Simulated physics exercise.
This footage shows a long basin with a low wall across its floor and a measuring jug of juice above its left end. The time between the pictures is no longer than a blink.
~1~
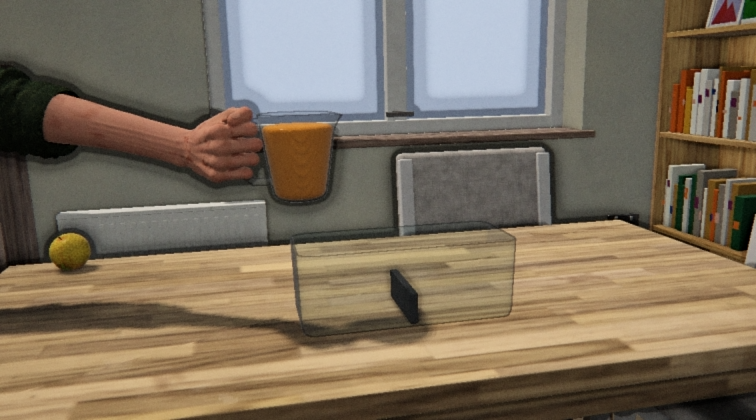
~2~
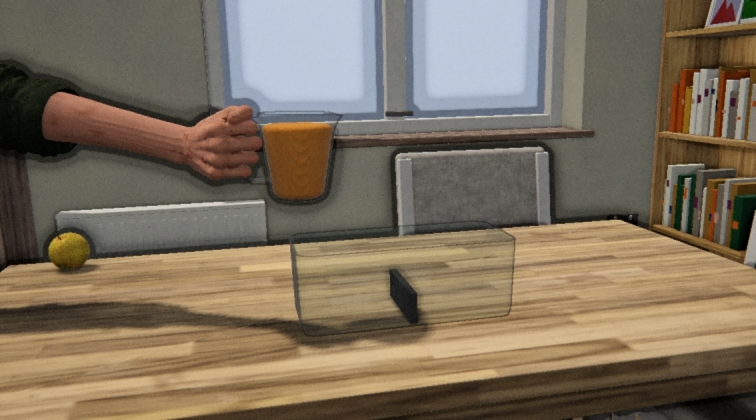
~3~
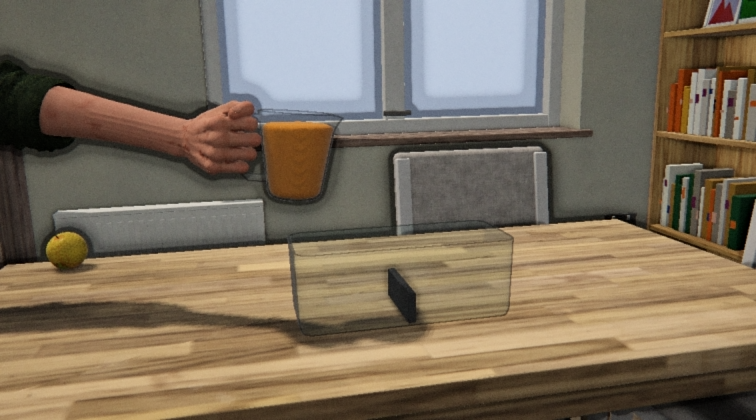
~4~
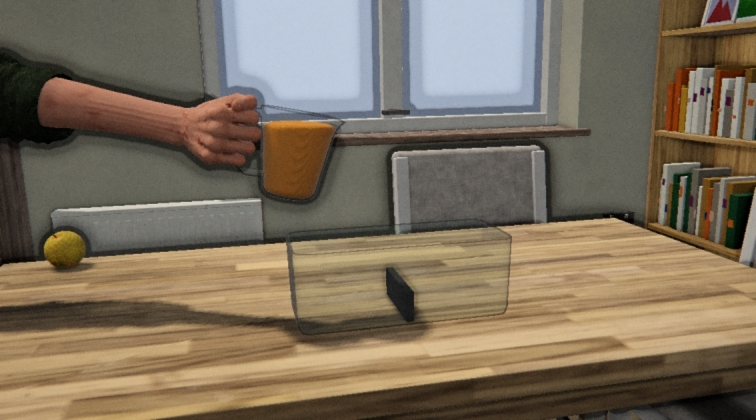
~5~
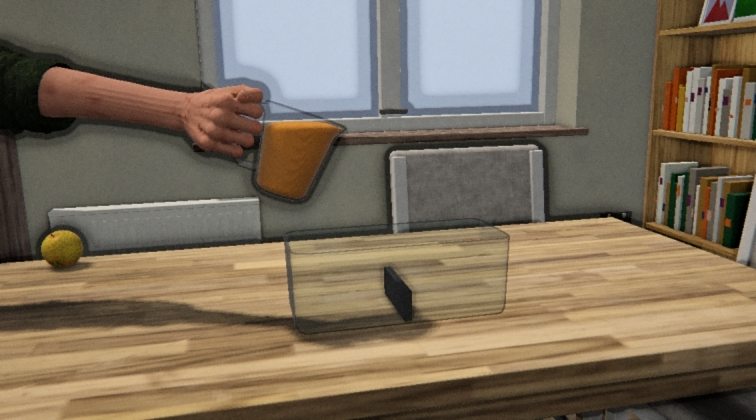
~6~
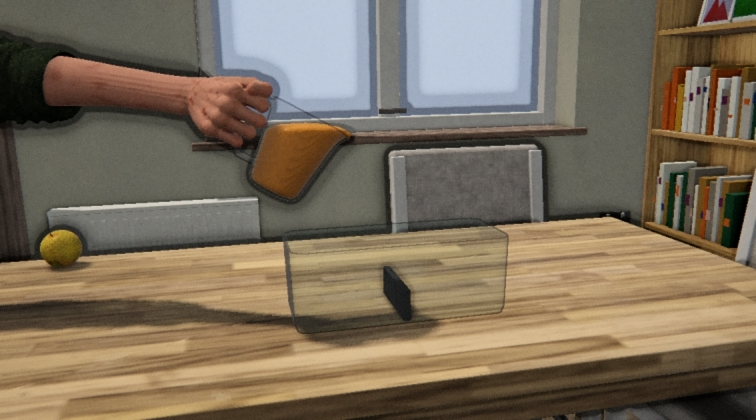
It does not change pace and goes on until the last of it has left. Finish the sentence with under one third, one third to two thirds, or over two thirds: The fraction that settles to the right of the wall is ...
The fraction that settles to the right of the wall is under one third.
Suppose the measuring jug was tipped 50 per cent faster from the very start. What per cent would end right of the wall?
It comes to some 15 in a hundred.
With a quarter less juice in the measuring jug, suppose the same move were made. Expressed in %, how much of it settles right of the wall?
About 5 %.
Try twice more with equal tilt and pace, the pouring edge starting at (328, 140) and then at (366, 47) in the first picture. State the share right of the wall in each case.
Close to 5 % for the first start and close to 95 % for the second.
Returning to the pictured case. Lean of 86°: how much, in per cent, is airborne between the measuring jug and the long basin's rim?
Airborne fraction: Approx. 25 %.
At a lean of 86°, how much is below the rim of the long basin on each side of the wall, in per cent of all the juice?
On the left near 10 in a hundred, on the right near 10 in a hundred.
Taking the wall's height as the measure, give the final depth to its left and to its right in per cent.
The left side ends up close to 50, the right side close to 10.
A moment on, the measuring jug is tipped on its side and 56 per cent is still to pour, 10 is left of the wall and 10 right of it.
Next, the measuring jug is tipped right over and 10 per cent is still to pour, 56 is left of the wall and 22 right of it.
Then the measuring jug is tipped right over and 0 per cent is still to pour, 75 is left of the wall and 22 right of it.
Later the measuring jug is tipped right over and 0 per cent is still to pour, 75 is left of the wall and 23 right of it.
In the end 75 per cent lies left of the wall, 23 right of it and 2 outside.
